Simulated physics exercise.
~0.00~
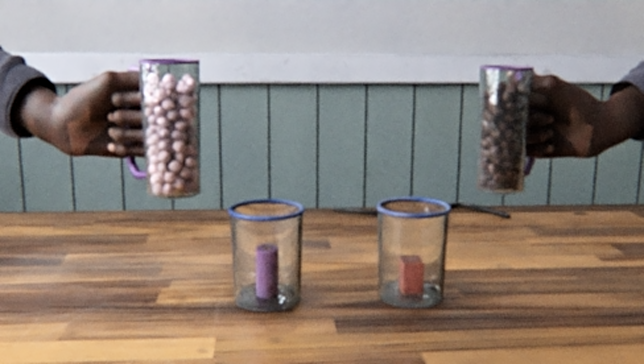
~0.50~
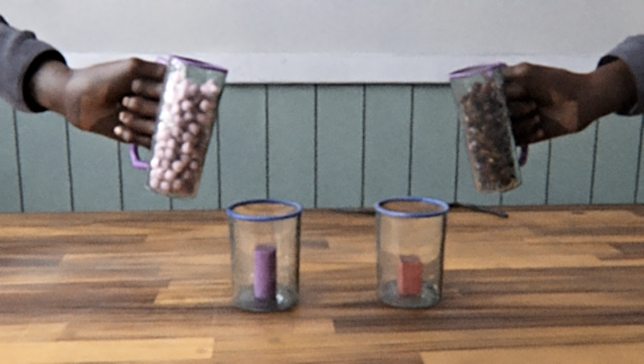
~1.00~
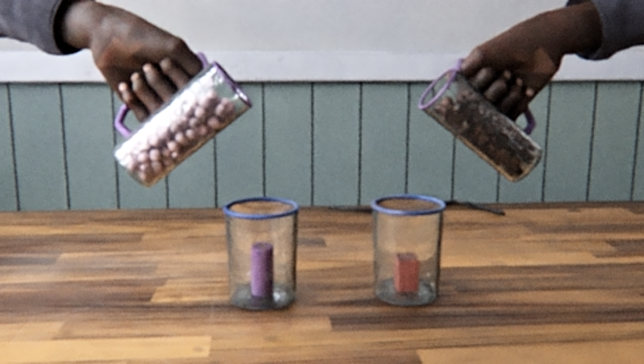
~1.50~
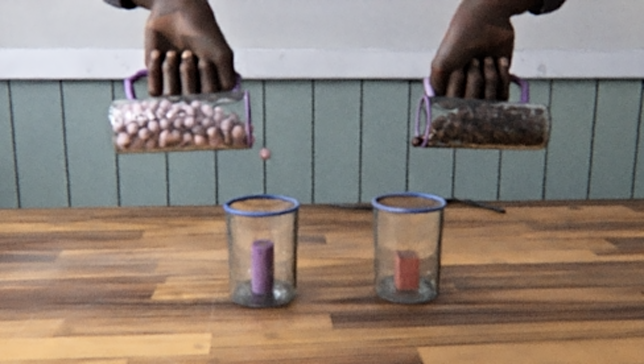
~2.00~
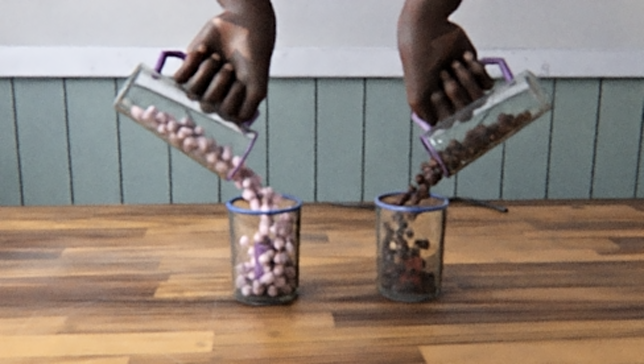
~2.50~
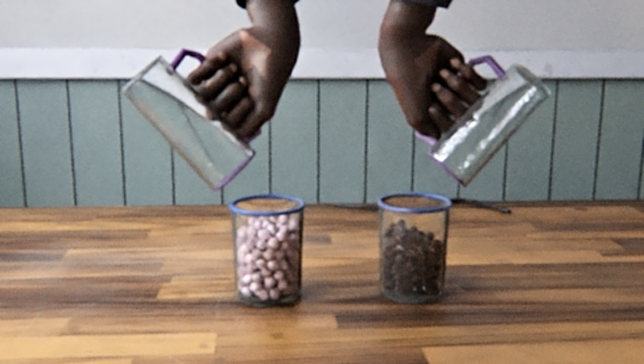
Two hands tipping cups of pale pink balls and dark brown pieces into two glasses, covering the purple and red blocks inside.
